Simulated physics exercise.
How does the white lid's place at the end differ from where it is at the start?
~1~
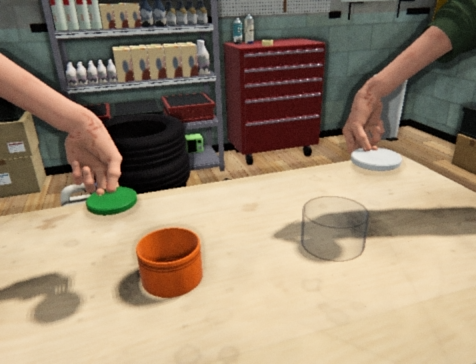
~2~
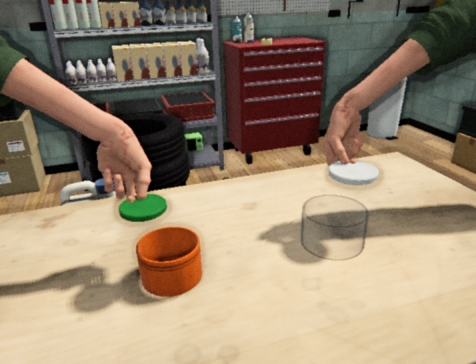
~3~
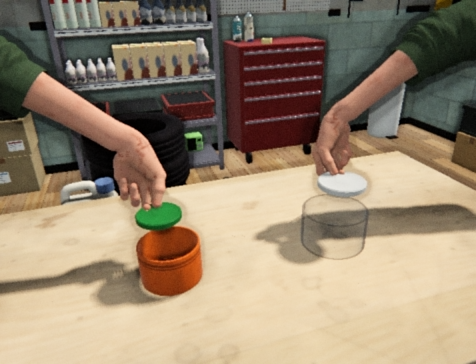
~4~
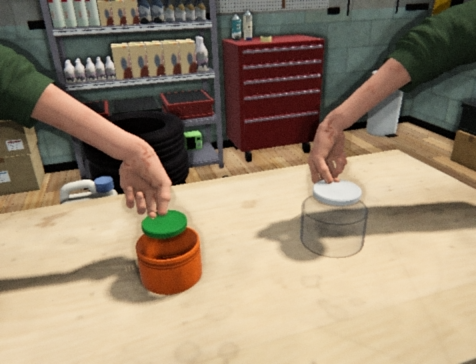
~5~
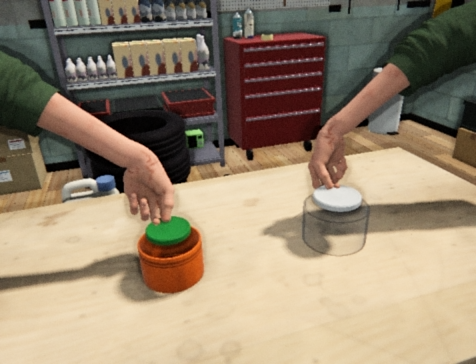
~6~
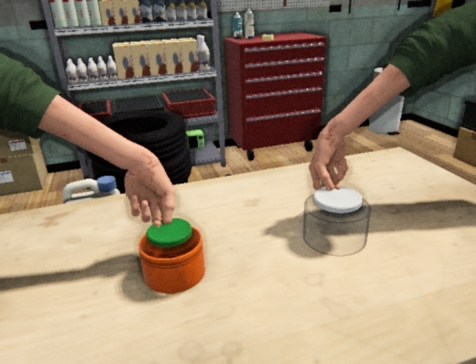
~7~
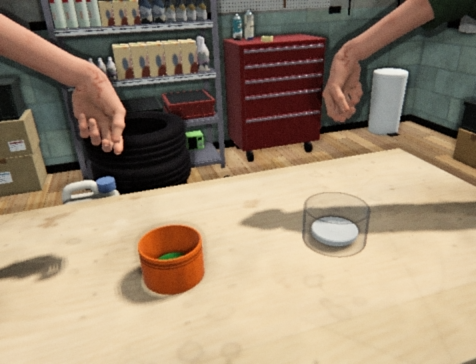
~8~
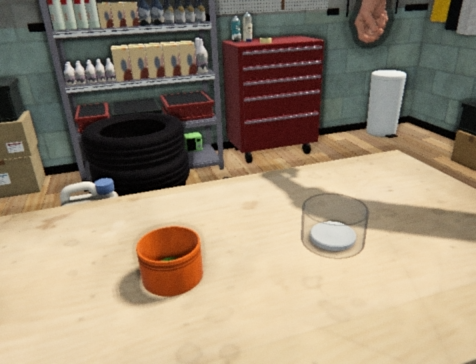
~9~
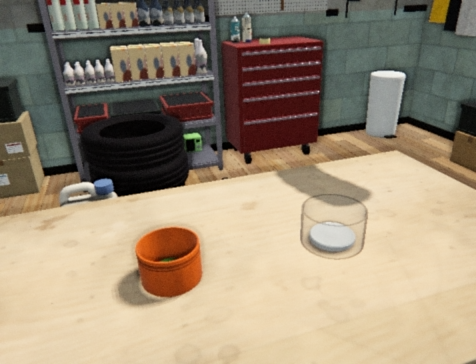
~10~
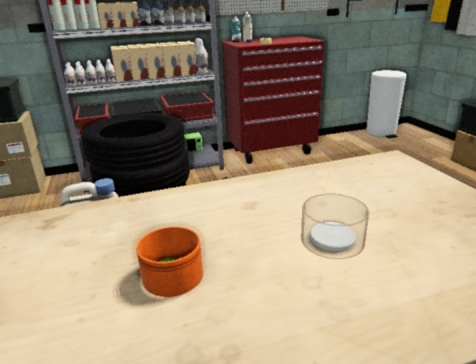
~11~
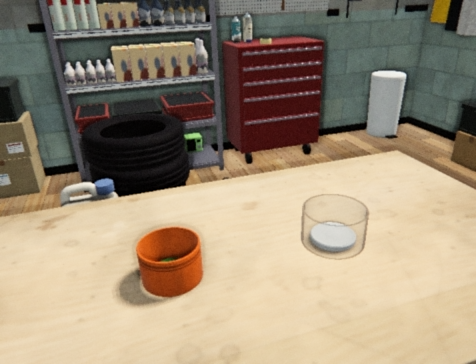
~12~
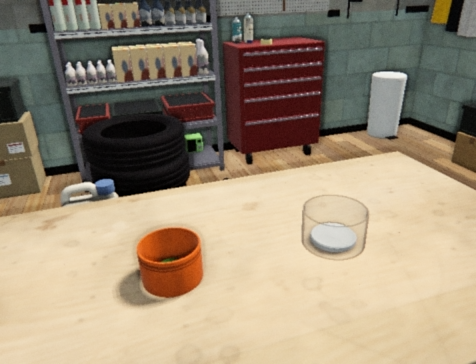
At the start the white lid is held by a hand behind and to the right of the clear glass, and at the end it lies inside the glass at the bottom.
In the video, two hands carry a green lid and a white lid over an orange container and a clear glass on a table, then let go and draw back. Both lids drop inside and rest within the containers.
